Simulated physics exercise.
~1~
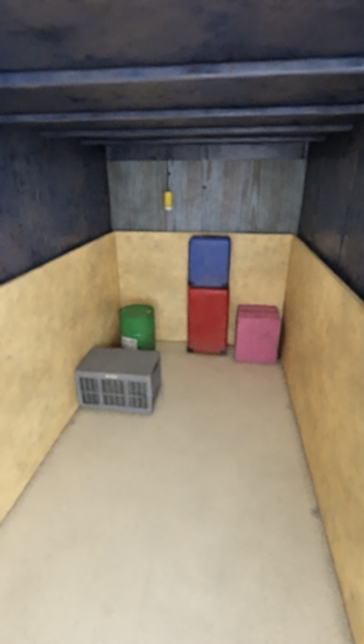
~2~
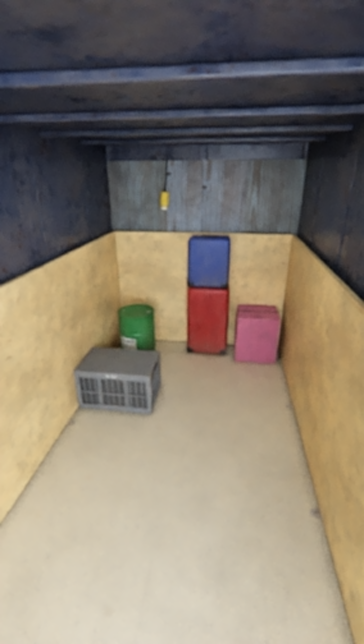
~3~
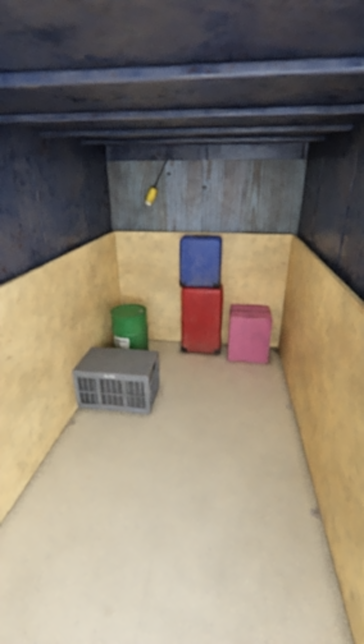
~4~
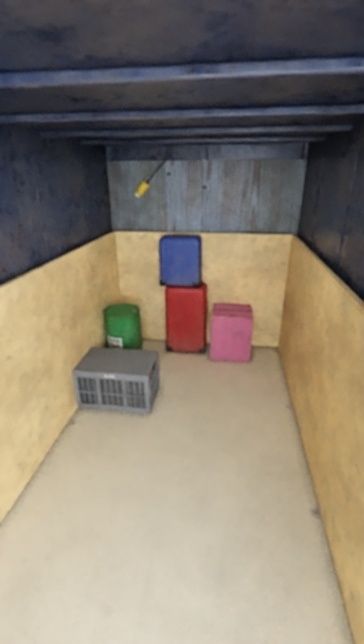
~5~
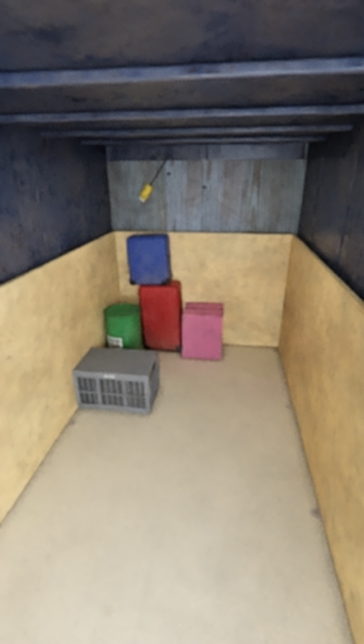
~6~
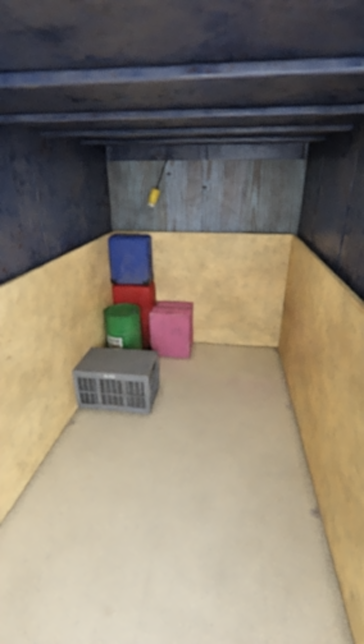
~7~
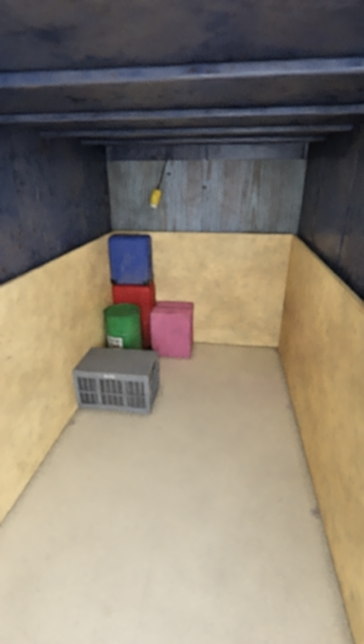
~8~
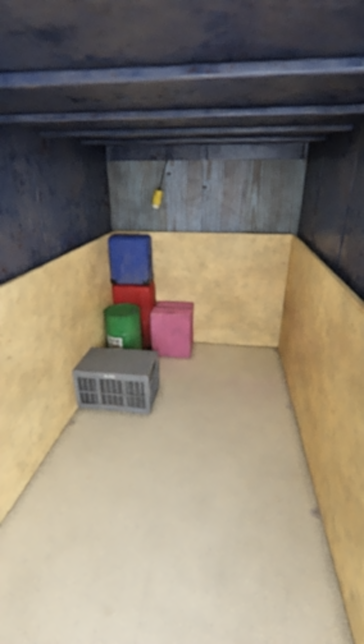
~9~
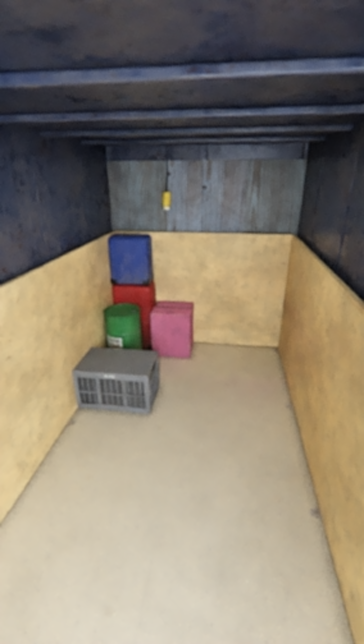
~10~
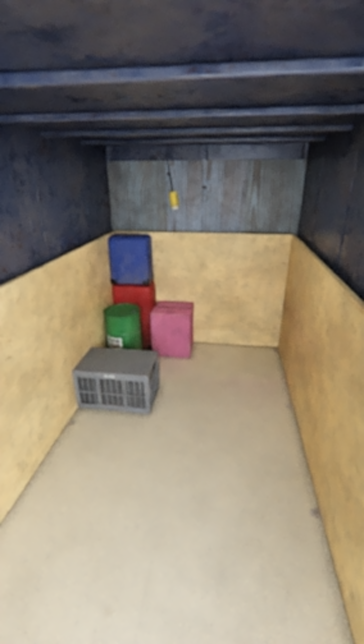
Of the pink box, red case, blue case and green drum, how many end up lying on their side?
None of them do. The pink box, red case, blue case and green drum all still stand upright at the end.
